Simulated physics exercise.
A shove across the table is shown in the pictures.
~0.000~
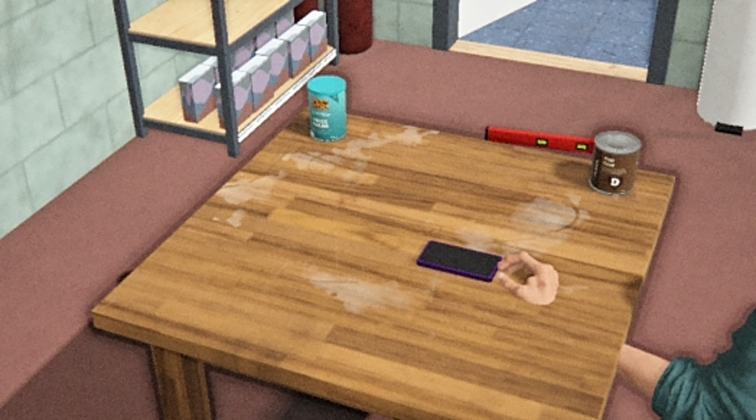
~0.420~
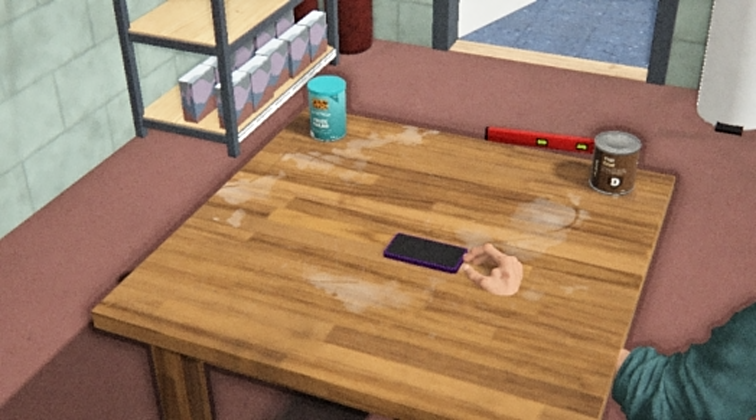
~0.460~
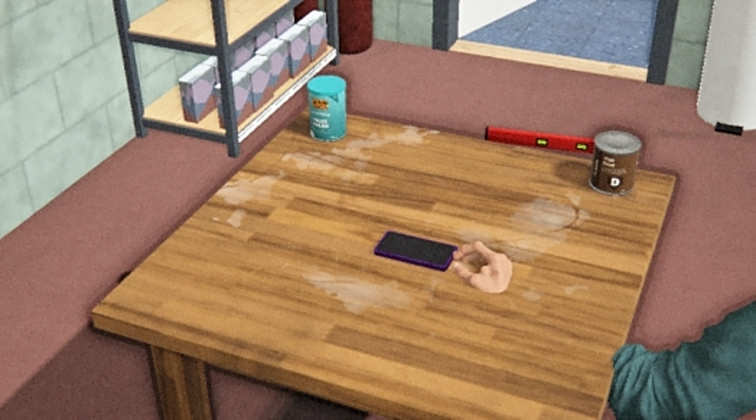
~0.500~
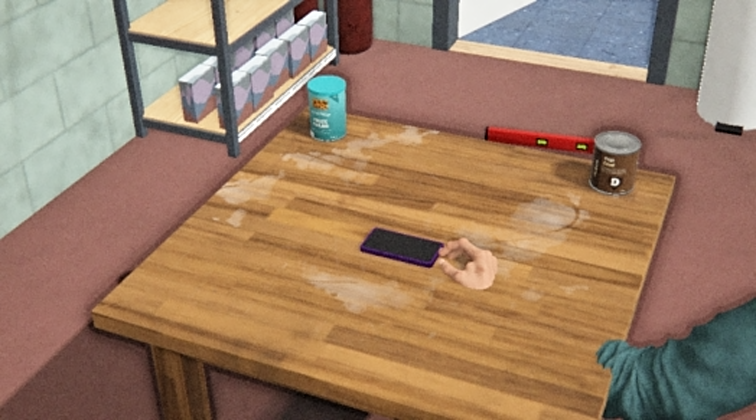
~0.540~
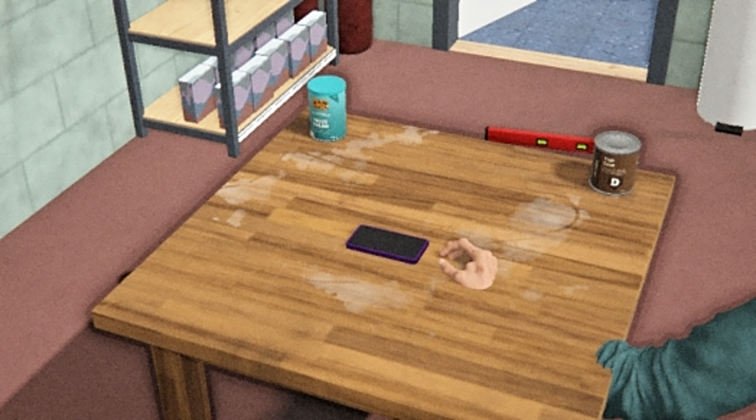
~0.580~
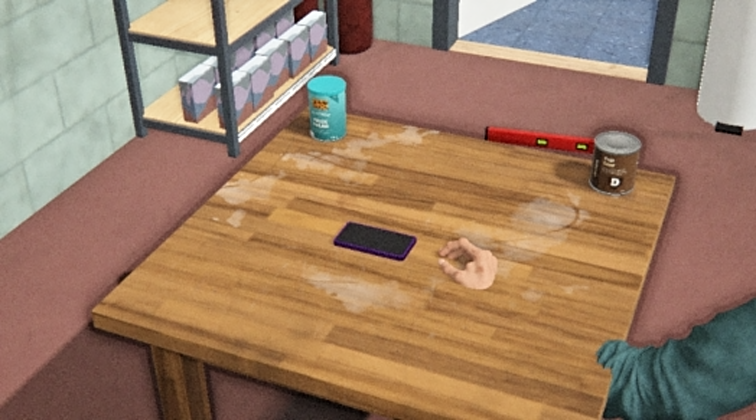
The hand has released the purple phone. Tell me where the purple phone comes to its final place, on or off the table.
It never gets off the table.
Around 0.68 s, purple phone displaced about its own width near (353, 236).
Around 0.78 s, purple phone displaced about its own width near (344, 234).
Finally (1.3 s), moved from the start, purple phone. Final places as the last picture's camera would see them, purple phone near (344, 234).
